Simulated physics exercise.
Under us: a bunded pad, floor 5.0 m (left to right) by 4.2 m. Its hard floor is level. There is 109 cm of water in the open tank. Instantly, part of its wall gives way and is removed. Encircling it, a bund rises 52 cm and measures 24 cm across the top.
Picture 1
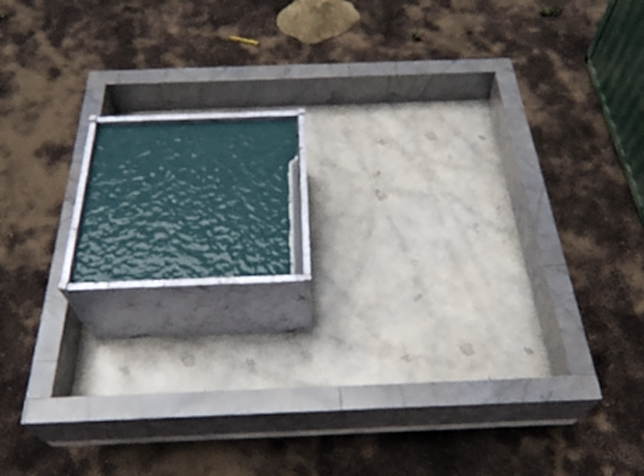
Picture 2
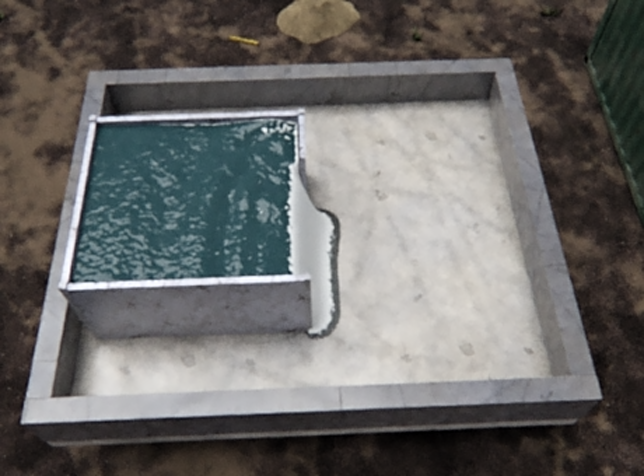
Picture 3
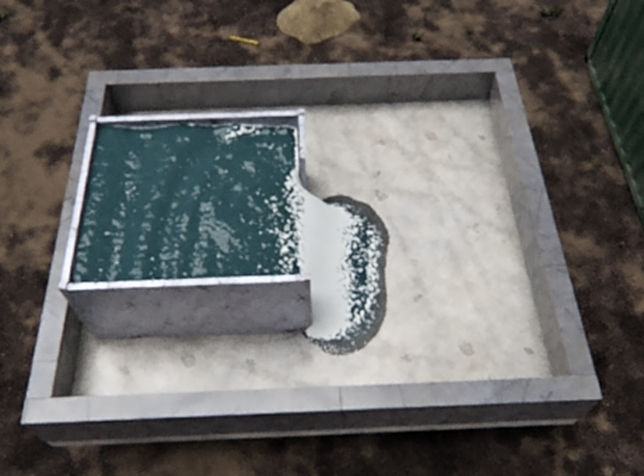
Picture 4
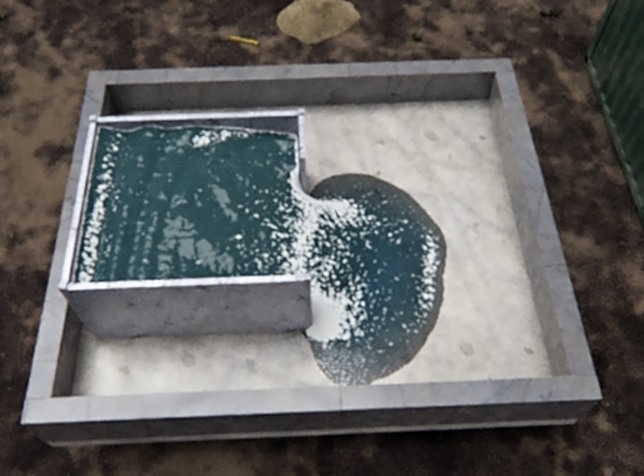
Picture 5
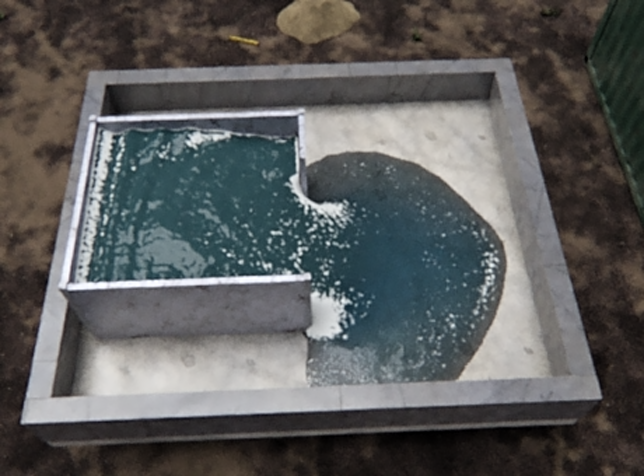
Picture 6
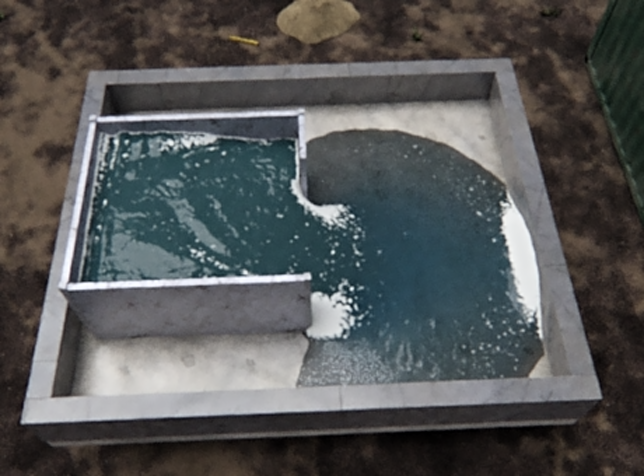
Dark green water burst out of the right side of a square open tank, where part of the wall gave way, and fanned out with white froth across the pale floor to the low surrounding wall.
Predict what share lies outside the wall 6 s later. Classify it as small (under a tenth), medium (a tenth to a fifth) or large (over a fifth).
Small.
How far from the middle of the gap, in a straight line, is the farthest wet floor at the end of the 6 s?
I'd say around 3.4 m from the gap.
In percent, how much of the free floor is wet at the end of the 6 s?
Around 100 per cent wet.
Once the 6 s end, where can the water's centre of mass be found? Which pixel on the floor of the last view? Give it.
Centre: Roughly (290, 234) px.
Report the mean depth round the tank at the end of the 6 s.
Average: ~ 25 cm.
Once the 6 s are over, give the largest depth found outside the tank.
Roughly 44 cm.
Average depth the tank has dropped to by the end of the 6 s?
The average depth is around 16 cm.
A moment later water covers 55 % of the floor and is deepest (72 cm) near (536, 376); 0 % is over the wall.
Soon after water covers 55 % of the floor and is deepest (96 cm) near (539, 393); 1 % is over the wall.
Next water covers 60 % of the floor and is deepest (55 cm) near (477, 110); 5 % is over the wall.
Later on water covers 75 % of the floor and is deepest (56 cm) near (113, 142); 5 % is over the wall.
At the end water covers 75 % of the floor and is deepest (44 cm) near (107, 175); 5 % is over the wall.
